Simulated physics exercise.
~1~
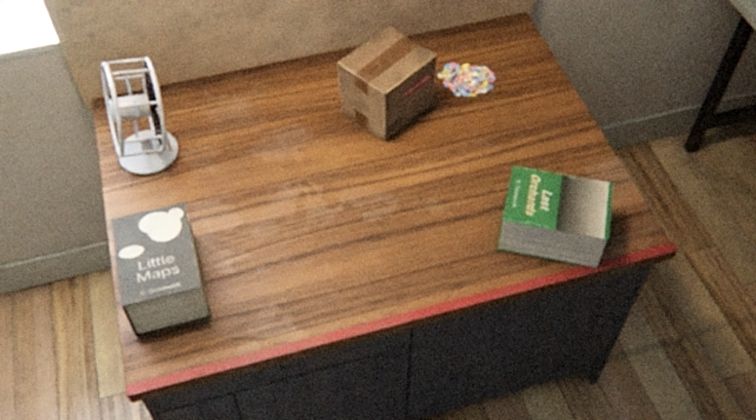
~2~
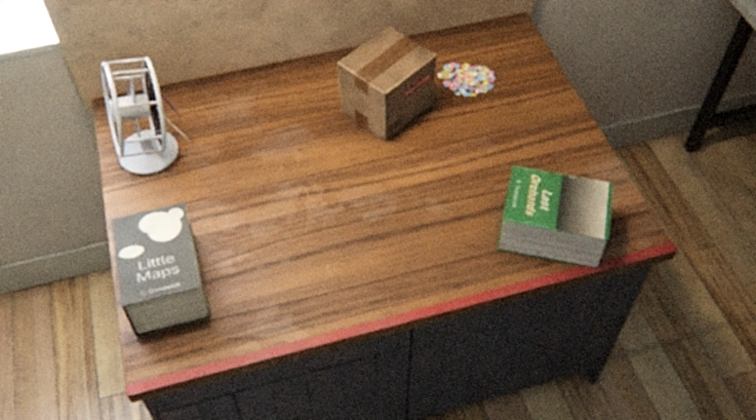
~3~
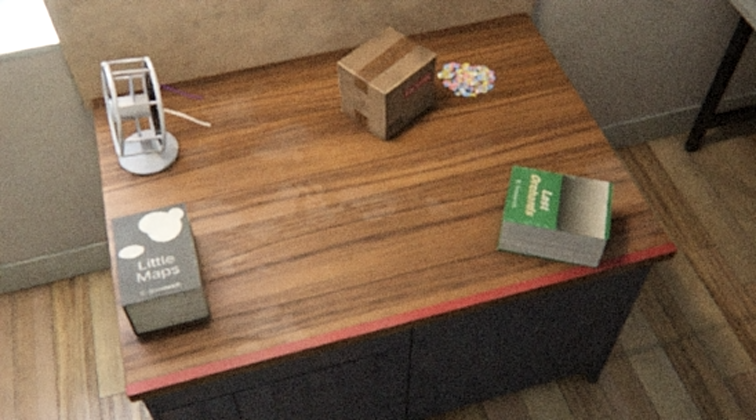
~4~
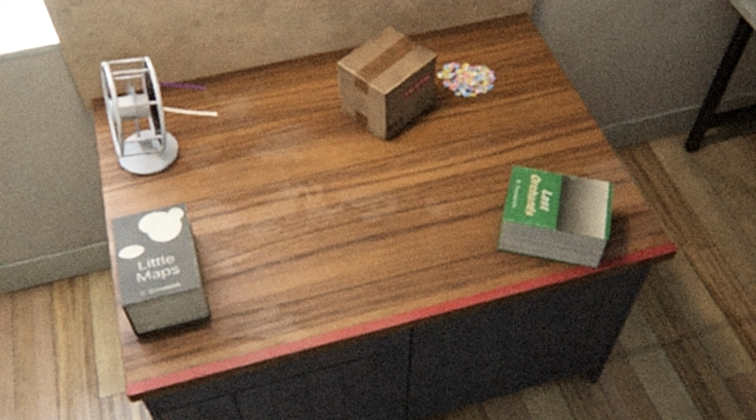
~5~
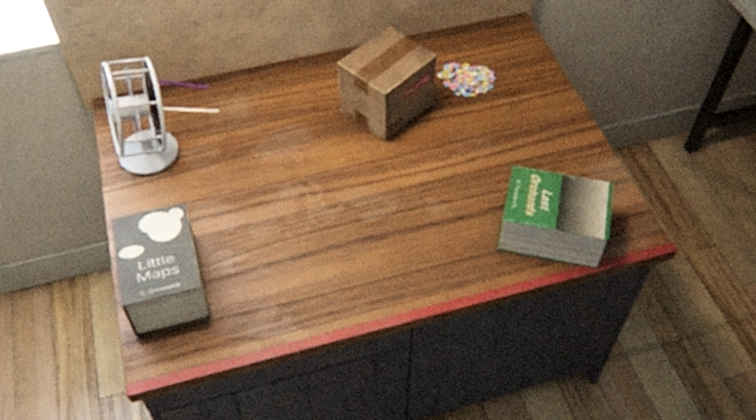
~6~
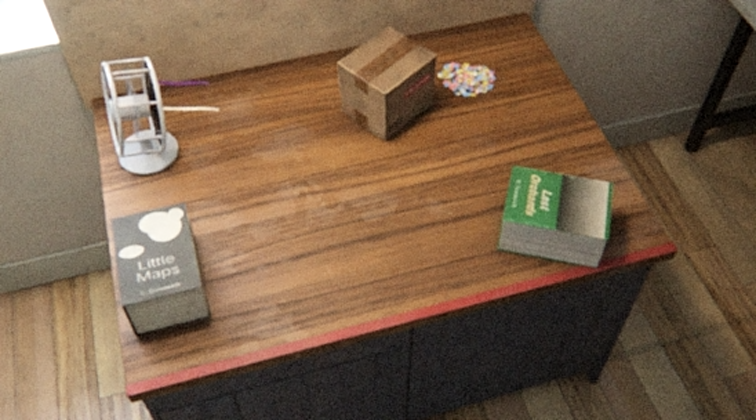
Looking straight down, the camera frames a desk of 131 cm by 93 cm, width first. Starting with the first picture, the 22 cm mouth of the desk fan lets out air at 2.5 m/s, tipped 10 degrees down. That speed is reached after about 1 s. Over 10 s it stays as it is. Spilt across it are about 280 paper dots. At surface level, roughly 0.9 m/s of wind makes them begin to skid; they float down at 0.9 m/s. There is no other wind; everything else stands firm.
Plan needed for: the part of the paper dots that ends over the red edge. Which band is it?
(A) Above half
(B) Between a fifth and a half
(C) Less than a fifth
C, less than a fifth.
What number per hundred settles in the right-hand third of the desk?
Something close to 90 % ends up there.
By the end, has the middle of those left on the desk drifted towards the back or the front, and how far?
So it moved toward the rear end, something like 5 centimetres.
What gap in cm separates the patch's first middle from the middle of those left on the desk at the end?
Roughly 10 centimetres.
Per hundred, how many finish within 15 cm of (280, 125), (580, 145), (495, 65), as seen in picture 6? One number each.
Roughly 0 %, 0 % and 20 %, in that order.
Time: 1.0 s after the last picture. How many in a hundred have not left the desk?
I'd say some 100 % at that moment.
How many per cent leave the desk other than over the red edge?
That lands at some 15 %.
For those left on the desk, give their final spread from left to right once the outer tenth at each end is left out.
Spread, left to right: Approx. 10 cm.
Then, 1.0 s after the last picture, 99 % are on the move or not yet settled, 0 % are over the red edge; the middle of those still in play is near (471, 78).
Then, 2.2 s after the last picture, 96 % are on the move or not yet settled, 0 % are over the red edge; the middle of those still in play is near (457, 75).
Then, 4.6 s after the last picture, 82 % are on the move or not yet settled, 0 % are over the red edge; the middle of those still in play is near (447, 71).
Then, 9.1 s after the last picture, at the end, 0 % are over the red edge; the middle of those still in play is near (438, 65).
